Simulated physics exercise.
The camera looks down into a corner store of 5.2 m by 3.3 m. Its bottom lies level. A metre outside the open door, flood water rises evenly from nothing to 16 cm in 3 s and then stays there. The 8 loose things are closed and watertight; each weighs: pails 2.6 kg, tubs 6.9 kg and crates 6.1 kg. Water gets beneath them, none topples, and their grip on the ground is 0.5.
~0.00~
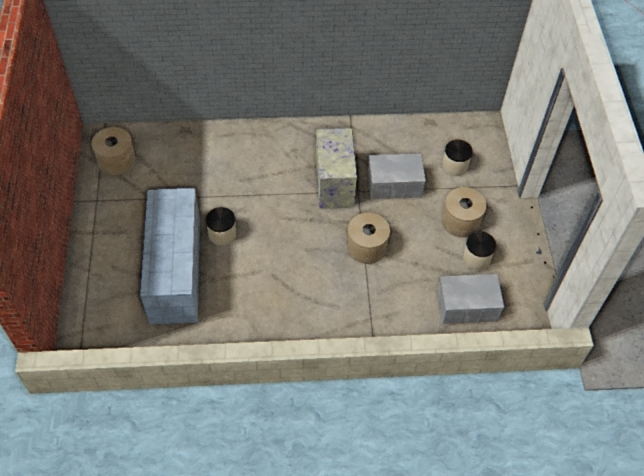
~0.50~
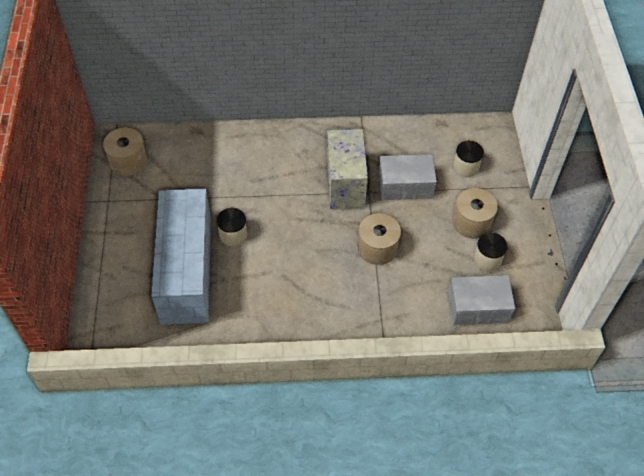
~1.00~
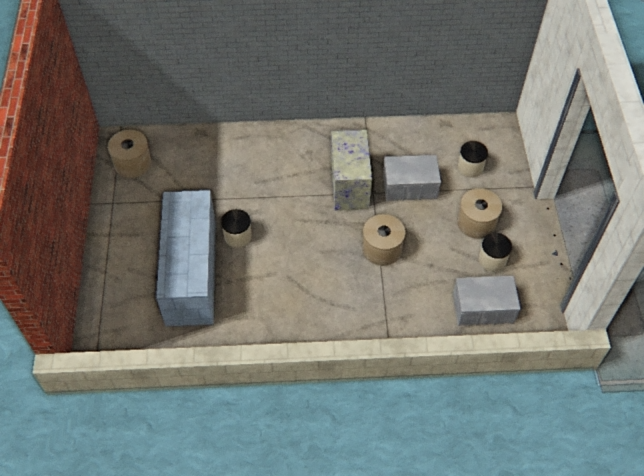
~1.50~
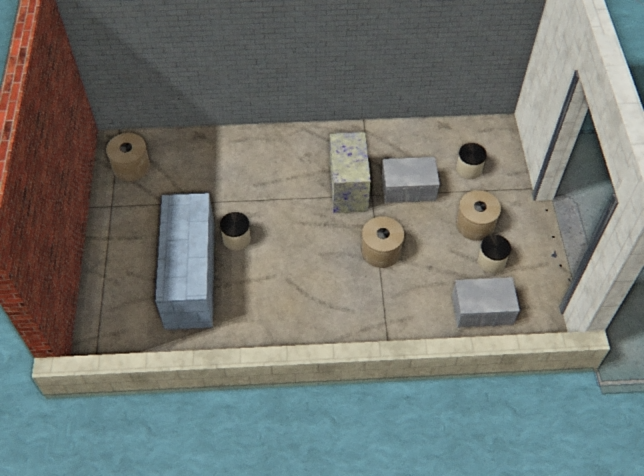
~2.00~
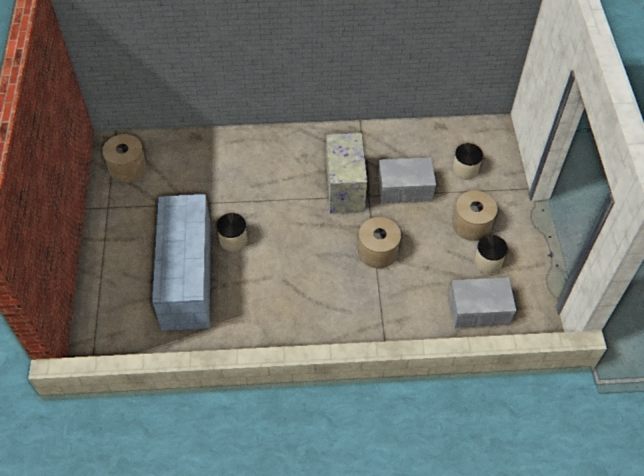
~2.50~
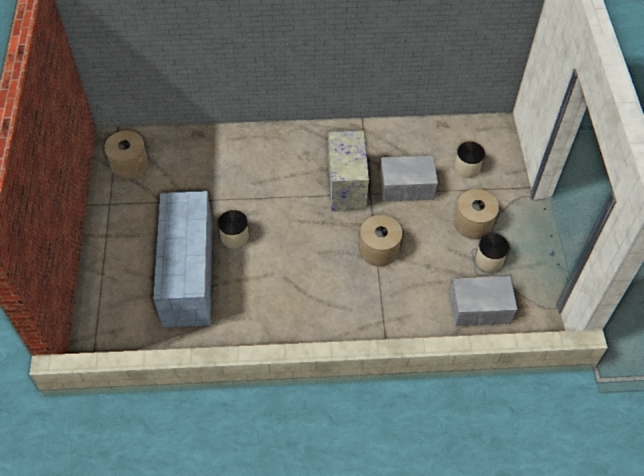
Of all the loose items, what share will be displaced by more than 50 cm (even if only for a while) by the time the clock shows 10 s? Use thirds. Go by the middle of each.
It is two thirds or above.
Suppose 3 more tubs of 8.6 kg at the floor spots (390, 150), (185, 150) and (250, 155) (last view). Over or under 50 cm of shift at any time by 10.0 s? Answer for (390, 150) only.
Answer: Under.
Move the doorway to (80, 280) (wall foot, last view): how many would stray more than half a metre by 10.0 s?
In that case 1 of them.
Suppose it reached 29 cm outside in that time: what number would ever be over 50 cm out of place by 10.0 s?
In that case 8 of them.
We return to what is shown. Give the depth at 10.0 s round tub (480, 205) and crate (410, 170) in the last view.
About 8 and 4 cm.
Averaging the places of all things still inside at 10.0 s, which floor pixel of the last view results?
At about (280, 189).
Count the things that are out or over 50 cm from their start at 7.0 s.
By then 4.
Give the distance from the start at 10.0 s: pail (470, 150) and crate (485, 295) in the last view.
In that order: 20 cm, 80 cm.
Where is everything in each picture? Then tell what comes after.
In the first picture, a pail at (459, 150) rests on the ground; a tub at (466, 203), on the bottom; water covers 0.0 m2; 0 of 8 have shifted.
In the second picture, a pail at (470, 151), on the bottom; a tub at (477, 205), on the bottom; water covers 0.0 m2; 0 of 8 have shifted.
In the third picture, a pail at (474, 151) rests on the ground; a tub at (482, 205), on the bottom; 0.0 m2 under water; 0 of 8 have shifted.
In the fourth picture, a pail at (473, 153) rests on the ground; a tub at (480, 207) rests on the ground; 0.0 m2 under water; 0 of 8 have shifted.
In the fifth picture, a pail at (469, 153), on the bottom; a tub at (477, 207), on the bottom; 0.0 m2 under water; 0 of 8 have shifted.
In the sixth picture, a pail at (471, 152), on the bottom; a tub at (478, 205) rests on the ground; 0.6 m2 under water; 0 of 8 have shifted.
After 3.5 s 1 of 8 are over 50 cm from their spots; 0 afloat.
After 4.5 s 2 of 8 are over 50 cm from their spots; 0 afloat.
After 7.0 s 4 of 8 are over 50 cm from their spots; 5 afloat.
After 10.0 s 6 of 8 are over 50 cm from their spots, and 6 have been at some point; 8 afloat.
